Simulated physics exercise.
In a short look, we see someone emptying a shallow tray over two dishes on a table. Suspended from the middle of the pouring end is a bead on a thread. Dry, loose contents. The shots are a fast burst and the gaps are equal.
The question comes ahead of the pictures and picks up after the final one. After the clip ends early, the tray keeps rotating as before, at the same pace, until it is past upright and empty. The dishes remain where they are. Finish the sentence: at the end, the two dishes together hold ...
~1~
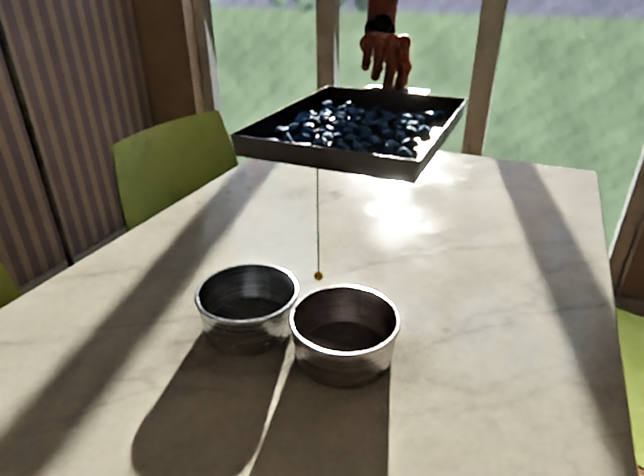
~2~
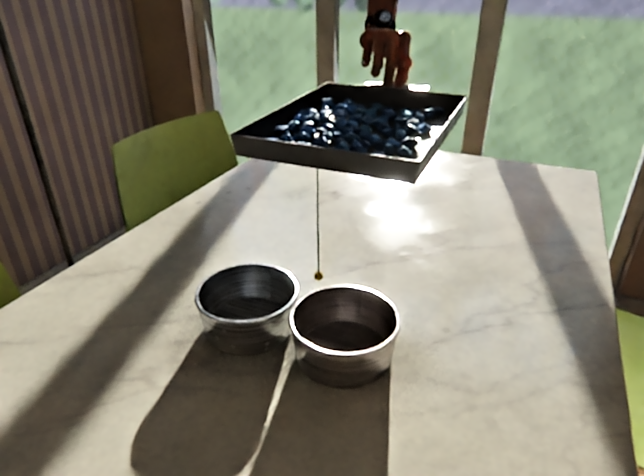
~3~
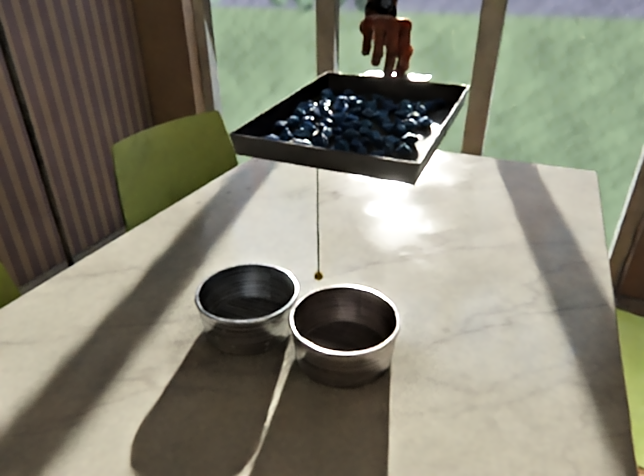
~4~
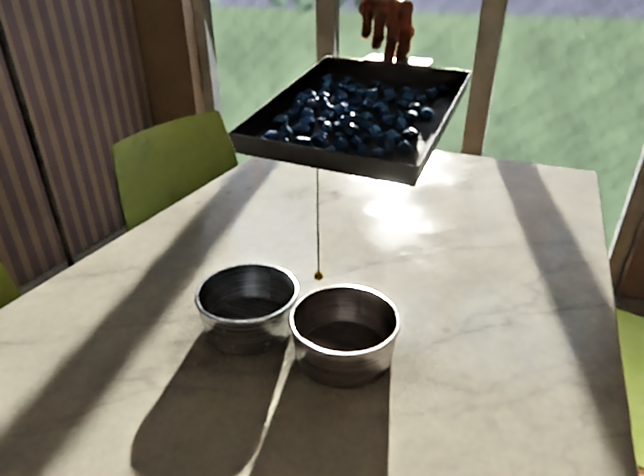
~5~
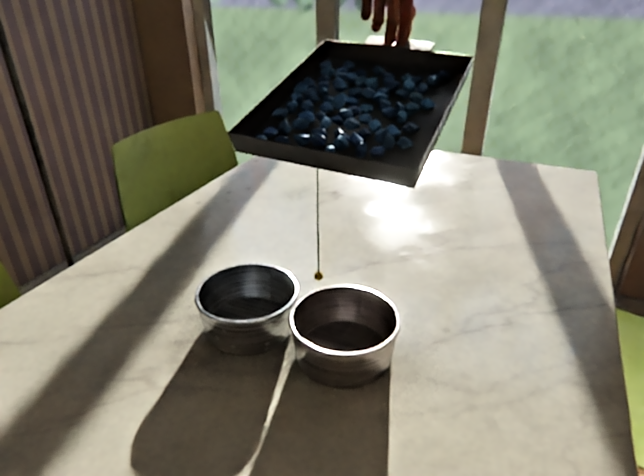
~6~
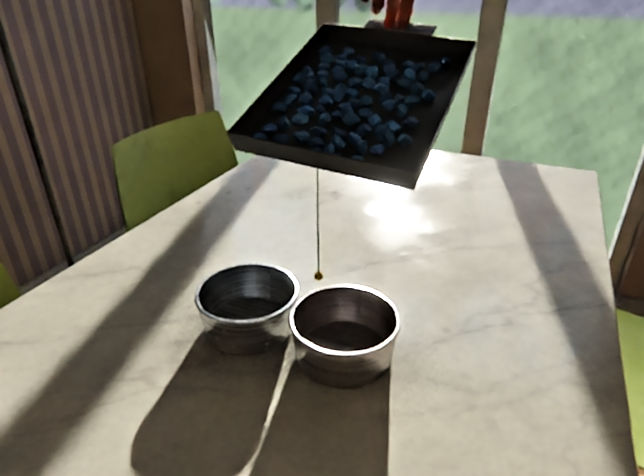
... more than half of the load.
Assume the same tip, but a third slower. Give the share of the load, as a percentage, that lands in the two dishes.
I'd expect close to 70 per cent.
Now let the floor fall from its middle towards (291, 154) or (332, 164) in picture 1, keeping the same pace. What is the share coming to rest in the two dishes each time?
About 80 and 70 percent.
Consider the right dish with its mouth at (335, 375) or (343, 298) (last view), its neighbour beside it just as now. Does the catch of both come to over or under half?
For the two places in order: A minority share, a minority share.
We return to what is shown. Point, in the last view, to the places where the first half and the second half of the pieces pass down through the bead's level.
(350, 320), then (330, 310).
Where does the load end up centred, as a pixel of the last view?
Close to (343, 356) in the last view.
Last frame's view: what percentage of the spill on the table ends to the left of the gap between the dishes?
I'd guess close to 40 %.
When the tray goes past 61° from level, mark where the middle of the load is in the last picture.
Look about (334, 129) in the last picture.
Just after the last frame, tray tipped steeply; every one on the tray.
A moment on, tray tipped right over; roughly half on the tray; roughly a quarter in the right dish; just a few in the left dish; about a tenth outside both; roughly a quarter in the air.
Further on, tray tipped past a quarter turn; roughly two thirds in the right dish; about a tenth in the left dish; roughly a third outside both; just a few in the air.
When it is over, tray tipped past a quarter turn; roughly two thirds in the right dish; about a tenth in the left dish; roughly a third outside both.
